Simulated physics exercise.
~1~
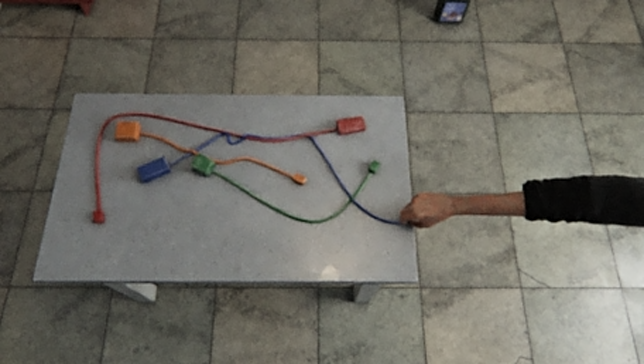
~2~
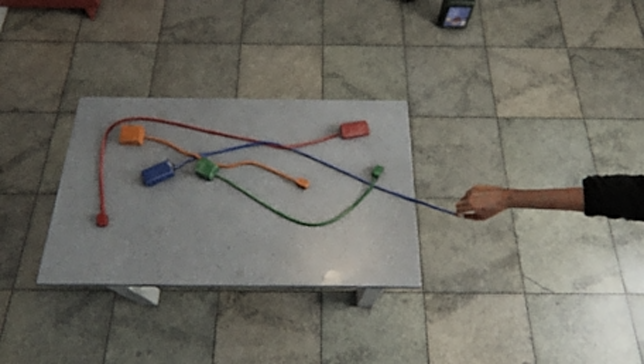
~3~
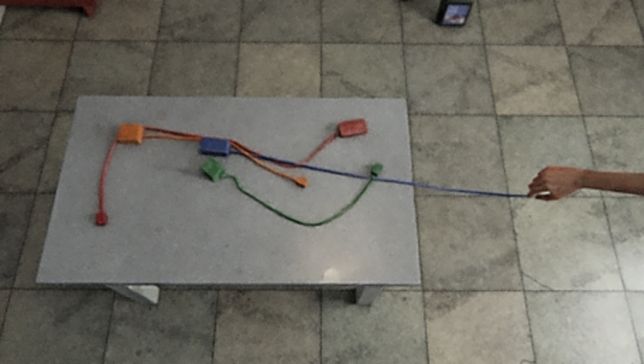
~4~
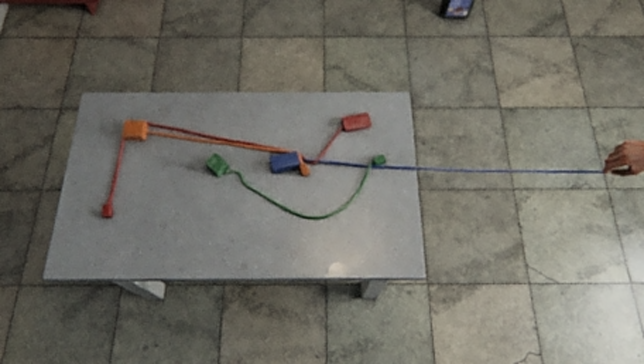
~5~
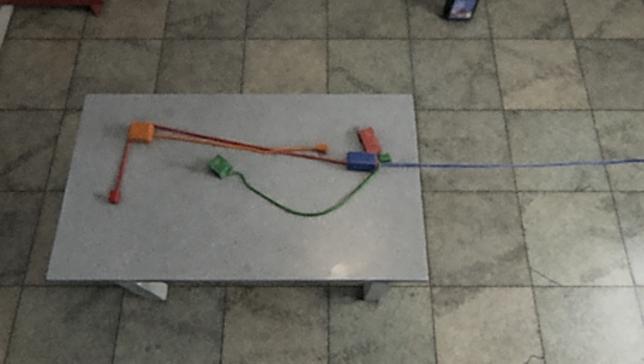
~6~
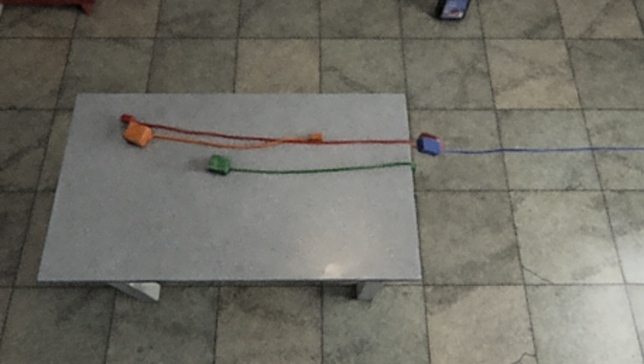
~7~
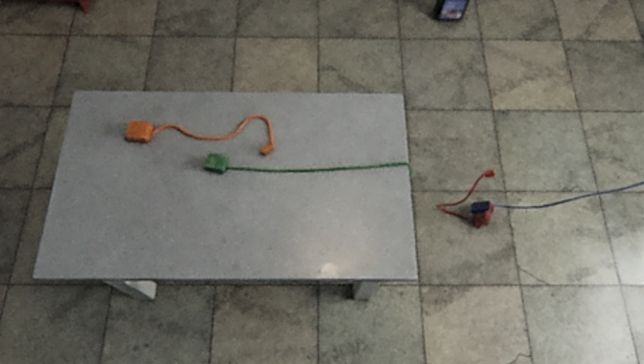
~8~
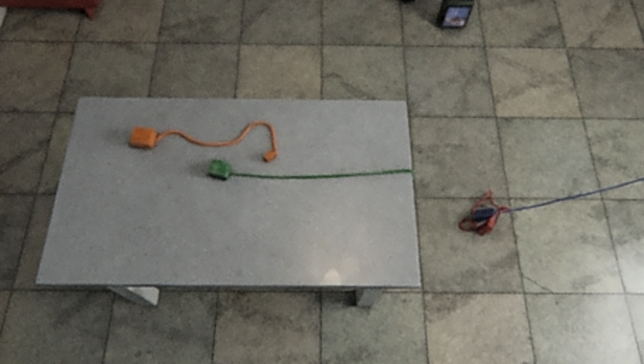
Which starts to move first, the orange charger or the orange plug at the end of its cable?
The orange plug starts to move first, as the blue charger is dragged past it. The orange charger shifts only later.
